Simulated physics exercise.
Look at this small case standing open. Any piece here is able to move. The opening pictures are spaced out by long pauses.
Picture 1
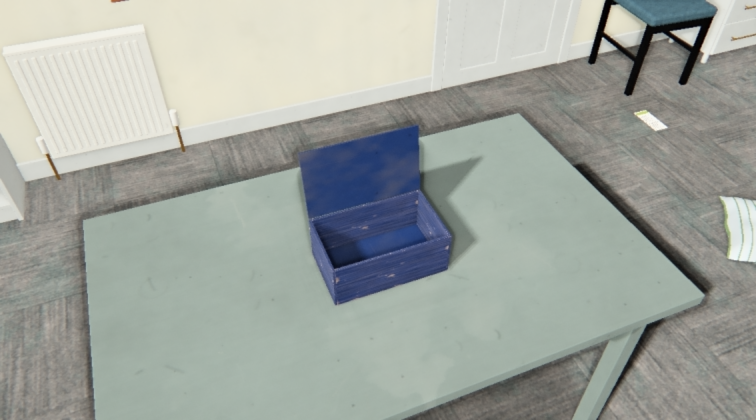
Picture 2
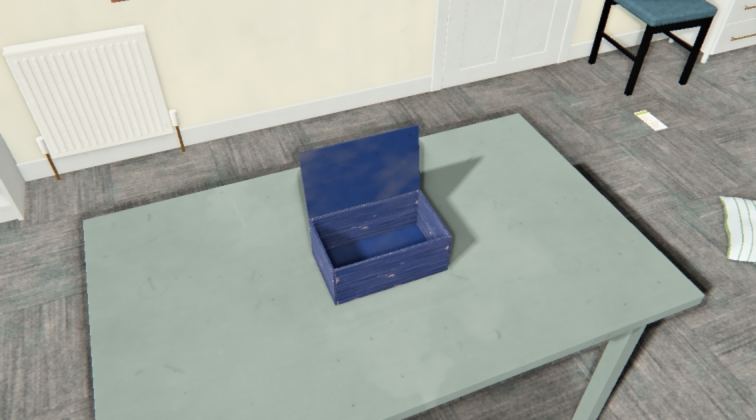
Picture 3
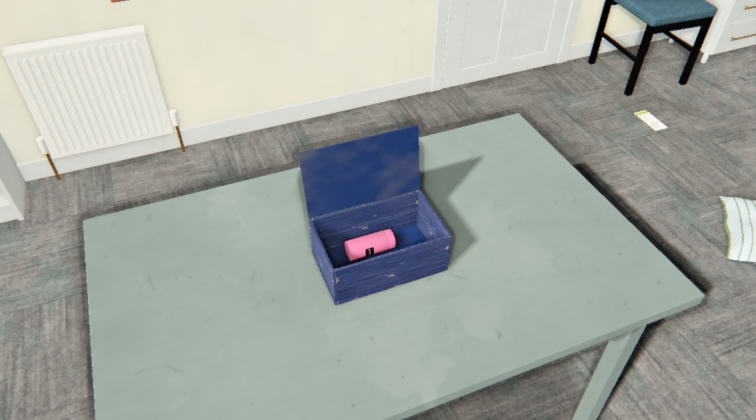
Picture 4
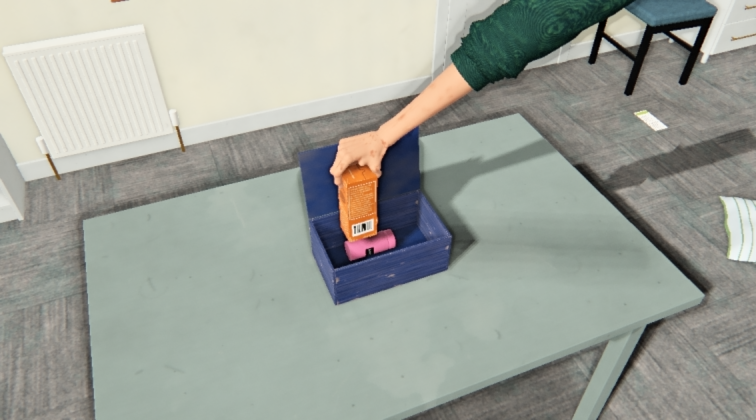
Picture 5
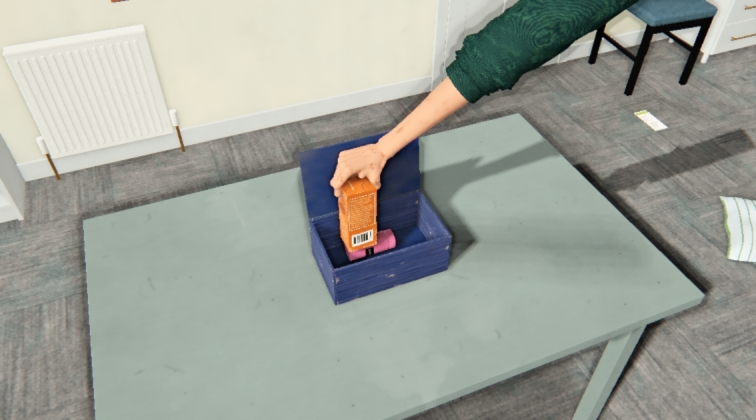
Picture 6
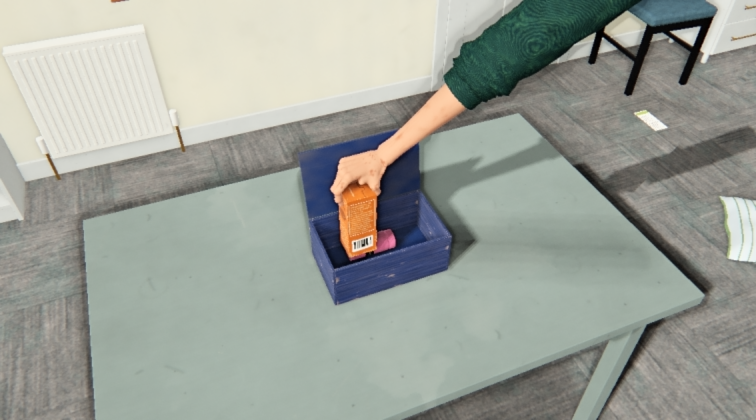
A hand lowers an orange carton into an open blue box holding a pink cylinder.
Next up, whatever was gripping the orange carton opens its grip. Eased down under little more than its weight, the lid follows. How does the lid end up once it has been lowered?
Partly open.
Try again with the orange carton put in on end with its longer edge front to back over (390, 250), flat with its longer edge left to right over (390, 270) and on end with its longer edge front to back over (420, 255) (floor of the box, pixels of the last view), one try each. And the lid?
Trial 1: Lid propped open. Trial 2: Lid fully lowered. Trial 3: Lid propped open.
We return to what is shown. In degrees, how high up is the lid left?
Some 25 degrees above the rim, more or less.
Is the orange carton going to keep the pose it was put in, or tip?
Simply put, the orange carton gets tilted.
Then, 1.00 s on from there, lid starting down; orange carton turned 51° from how it was put near (365, 243); pink shaker shifted a little.
Then, 1.70 s on from there, lid 54° above the rim; orange carton turned 51° from how it was put near (365, 243); pink shaker shifted a little.
Then, 2.80 s on from there, lid 24° above the rim; orange carton turned 51° from how it was put near (365, 243); pink shaker shifted a little.
In the end, lid 24° above the rim; toppled in the box, orange carton; pink shaker unmoved. At the end, from the last picture's camera, orange carton near (365, 243).
